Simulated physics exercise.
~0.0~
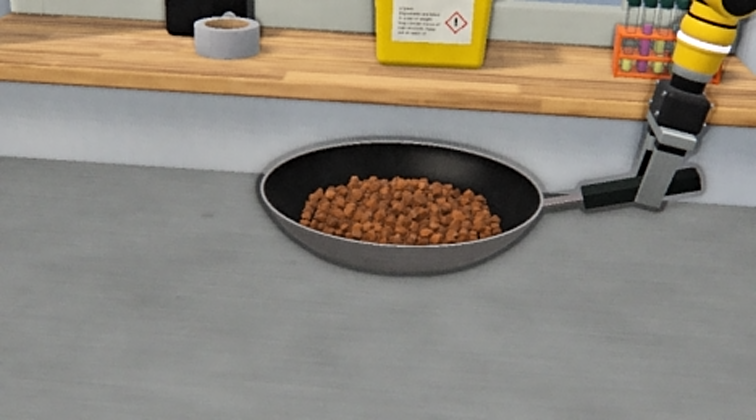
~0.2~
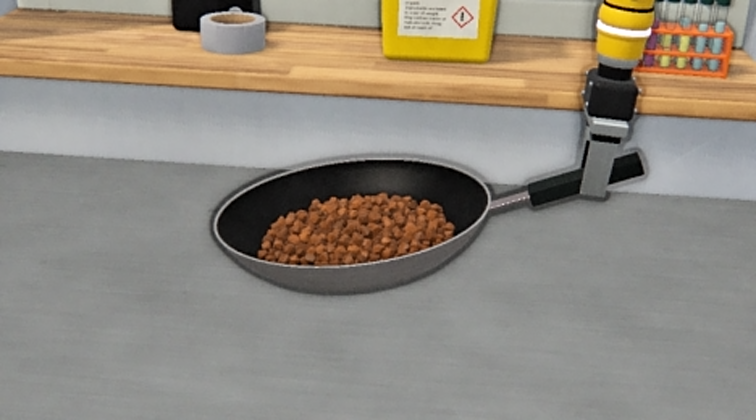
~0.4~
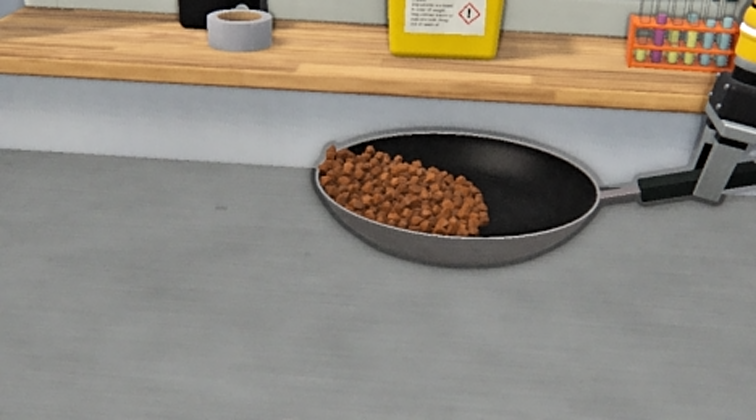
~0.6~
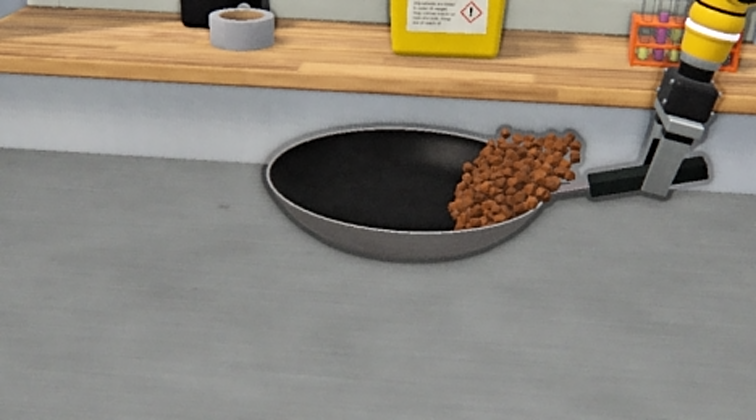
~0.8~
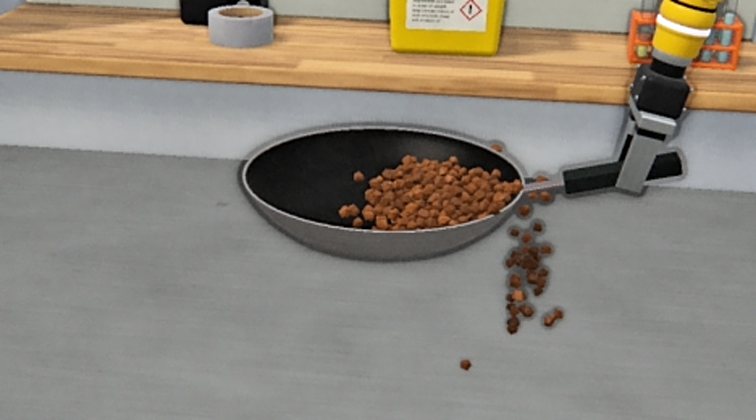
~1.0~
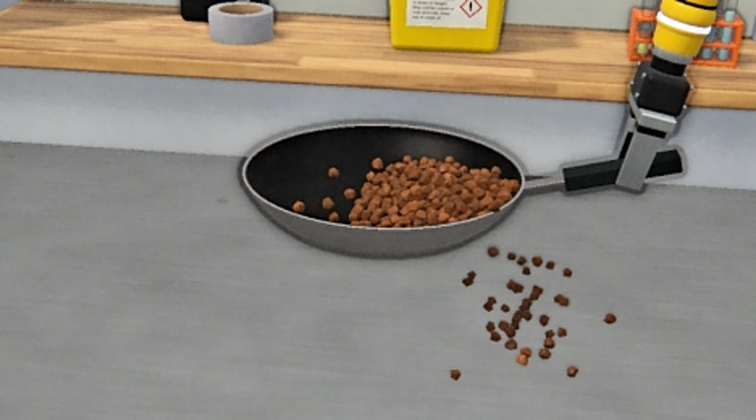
A frying pan of brown pellets, held by a robot gripper, moved left, then right and back left, its load sliding to the left side and then toward the handle, until some pellets spilled over the rim and scattered on the grey surface.
